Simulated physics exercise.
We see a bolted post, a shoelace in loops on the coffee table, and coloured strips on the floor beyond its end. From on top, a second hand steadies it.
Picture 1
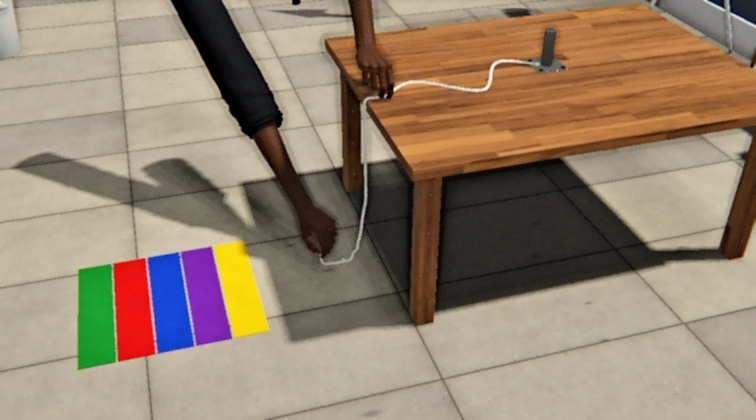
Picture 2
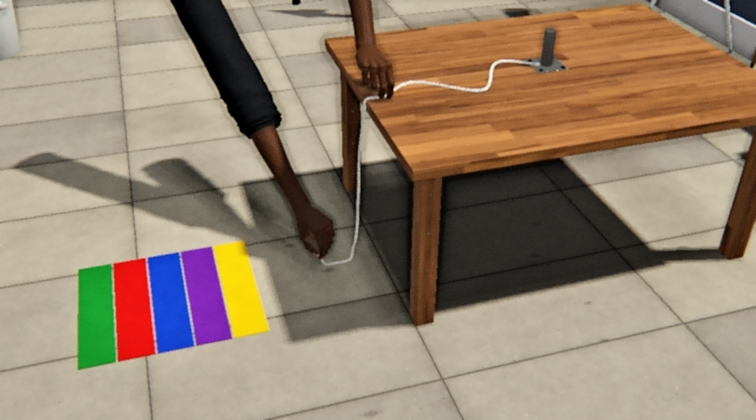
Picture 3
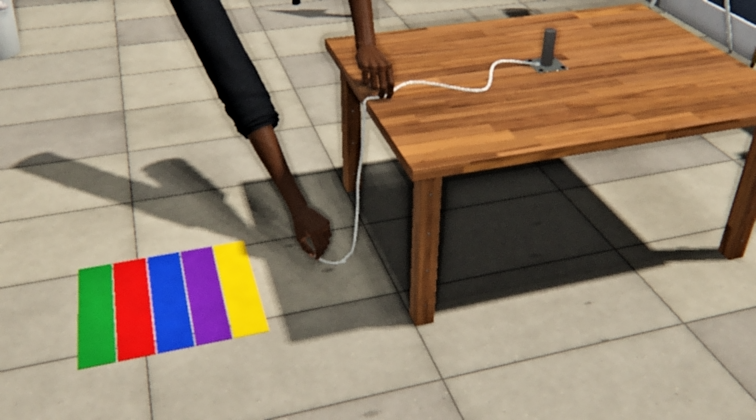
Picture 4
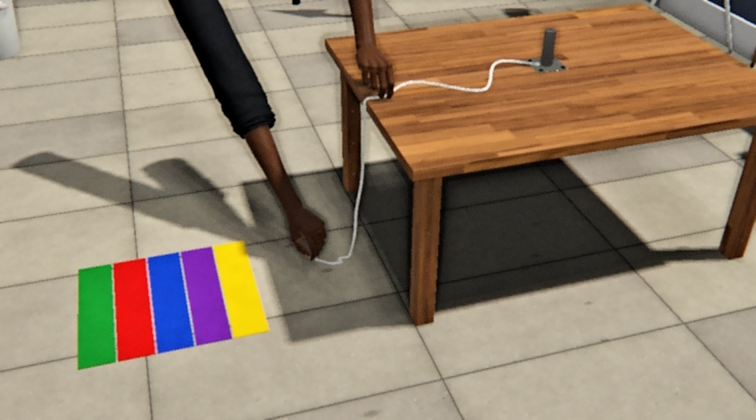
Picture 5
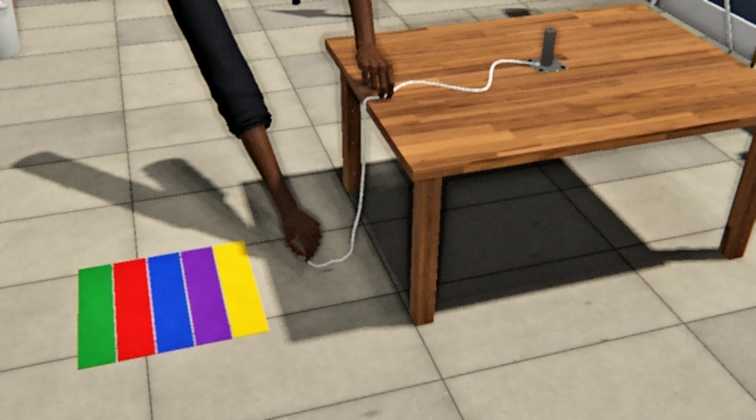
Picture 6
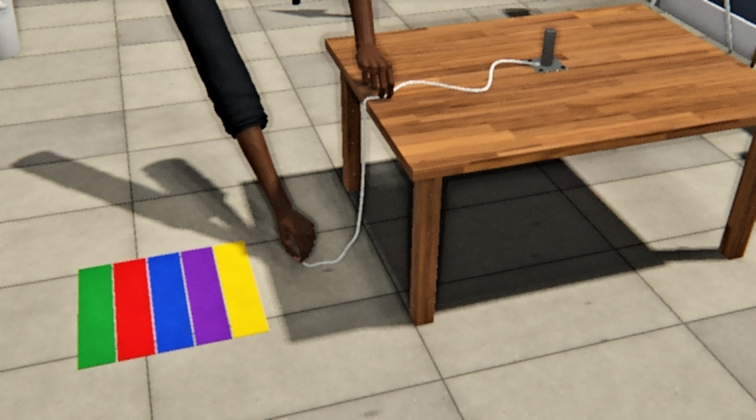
In the video, one hand rests at the edge of a wooden table where a white cord trails over, while the other hand holds the cord's low end and moves it slightly left, near coloured strips on the tiled floor.
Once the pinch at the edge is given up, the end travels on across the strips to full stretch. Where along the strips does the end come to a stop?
Above the red strip.
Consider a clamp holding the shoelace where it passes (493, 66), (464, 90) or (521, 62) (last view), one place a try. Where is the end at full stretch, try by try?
First try (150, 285), second try (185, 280), third try (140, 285).
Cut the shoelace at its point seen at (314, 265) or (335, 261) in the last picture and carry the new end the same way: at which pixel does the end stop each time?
Roughly (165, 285), (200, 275).
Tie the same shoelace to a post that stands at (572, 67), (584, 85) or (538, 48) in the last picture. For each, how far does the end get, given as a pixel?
The first try gives about (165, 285), the second about (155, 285) and the third about (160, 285).
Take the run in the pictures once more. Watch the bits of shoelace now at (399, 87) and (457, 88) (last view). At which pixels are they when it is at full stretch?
The first one ends up at (358, 106) and the second one at (415, 88).
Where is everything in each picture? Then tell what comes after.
In the first frame, end (321, 255); yellow (247, 316); purple (211, 323); blue (173, 331); red (136, 338); green (96, 346).
In the second frame, end (319, 255); shoelace through (503, 61) (485, 89) (411, 83) (364, 117) (359, 184) (354, 244).
In the third frame, end (315, 256).
In the fourth frame, end (310, 257); shoelace through (503, 61) (485, 89) (411, 83) (365, 116) (361, 184) (353, 245).
In the fifth frame, end (305, 258).
In the sixth frame, end (299, 259); shoelace through (503, 61) (485, 89) (411, 83) (365, 117) (363, 184) (350, 244).
Soon after, end near (191, 278); over purple.
Then, end near (156, 285); over blue.
At full stretch, end near (136, 289); over red. It gets as far as the red strip.
